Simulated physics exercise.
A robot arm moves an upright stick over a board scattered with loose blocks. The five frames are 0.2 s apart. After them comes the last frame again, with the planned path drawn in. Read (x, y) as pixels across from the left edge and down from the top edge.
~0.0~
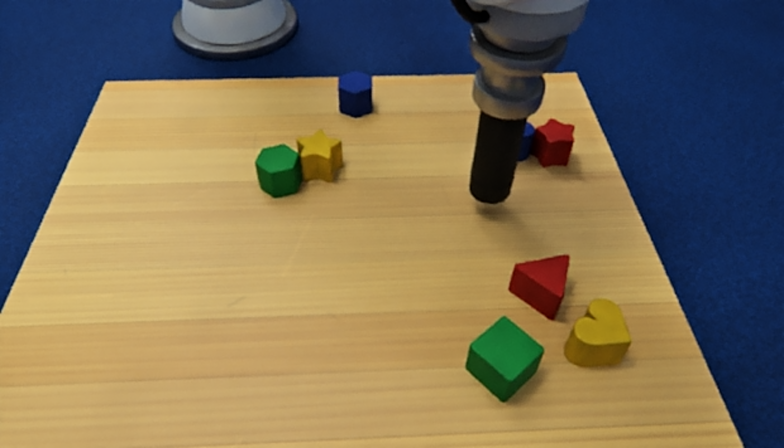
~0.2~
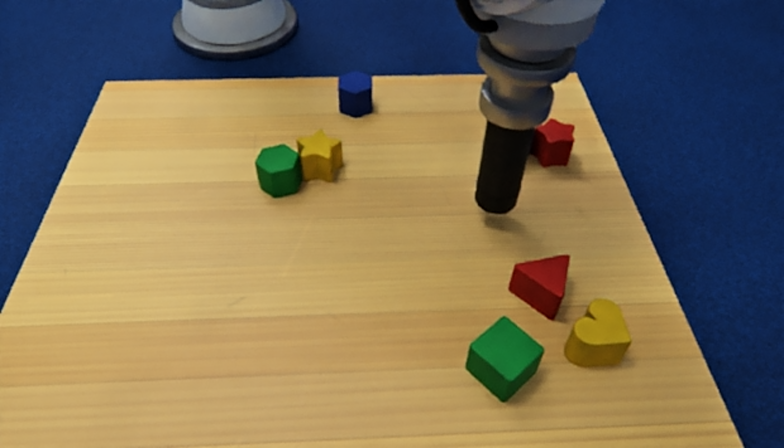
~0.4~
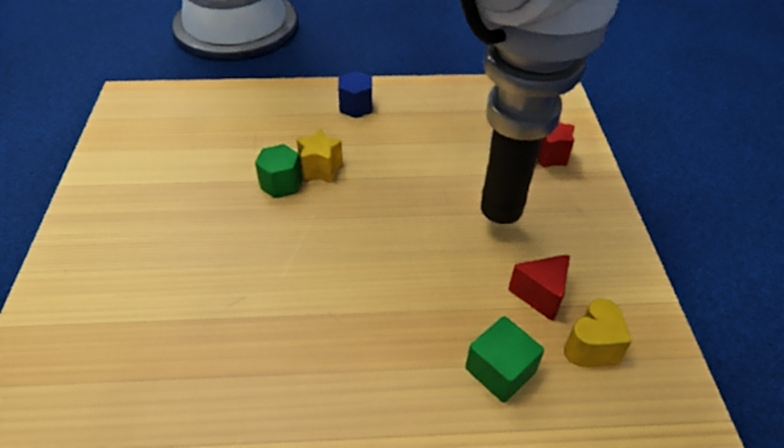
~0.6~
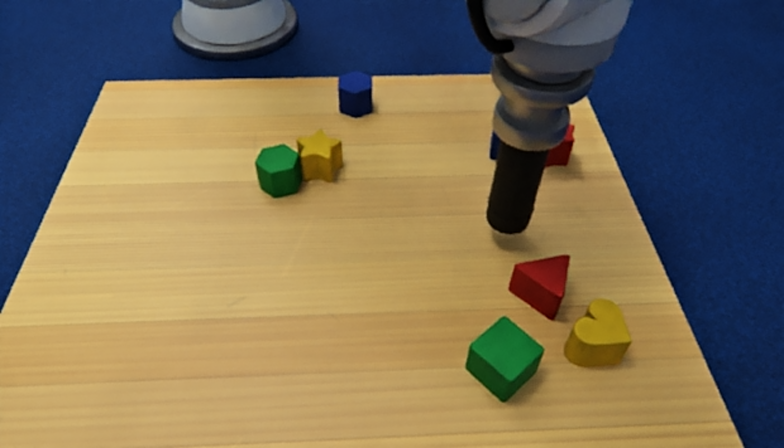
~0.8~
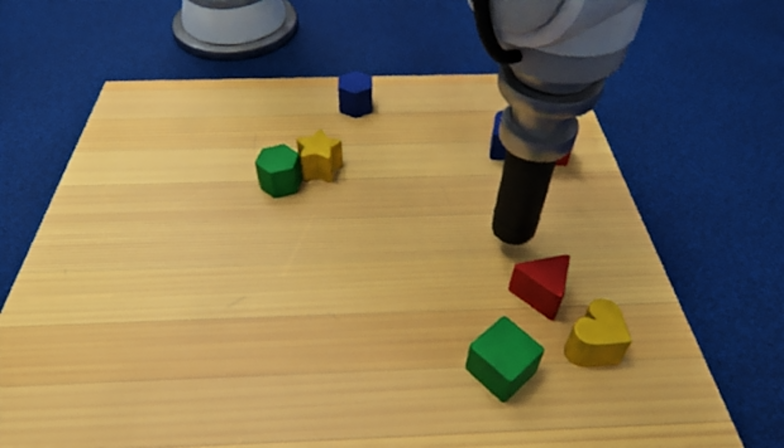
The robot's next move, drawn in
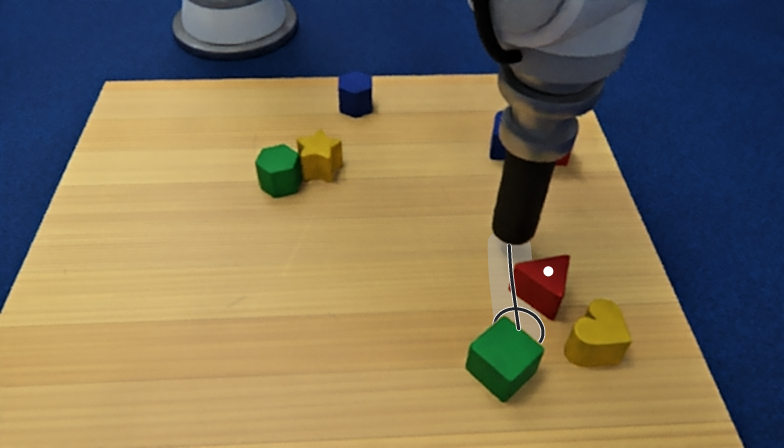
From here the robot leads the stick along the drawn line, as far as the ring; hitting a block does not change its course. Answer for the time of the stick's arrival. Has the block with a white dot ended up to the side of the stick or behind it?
It seems so.
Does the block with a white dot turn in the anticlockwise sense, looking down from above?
In short: Yes.
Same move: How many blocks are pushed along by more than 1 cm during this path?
Once the path ends, one block will have shifted.
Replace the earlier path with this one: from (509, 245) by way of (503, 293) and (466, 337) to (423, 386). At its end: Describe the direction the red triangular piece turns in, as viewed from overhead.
I'd predict that, seen from above, the red triangular piece rotates counter-clockwise.
Drawn move, from (509, 245) to (519, 329); the dot is on the red triangular piece.
On the path given first. Halfway along, stick (517, 270); red triangular piece (556, 282), turned 30° anticlockwise.
At the end, stick (523, 314); green square still; red triangular piece (570, 303), turned 80° anticlockwise; yellow heart (611, 326), turned 15° clockwise.
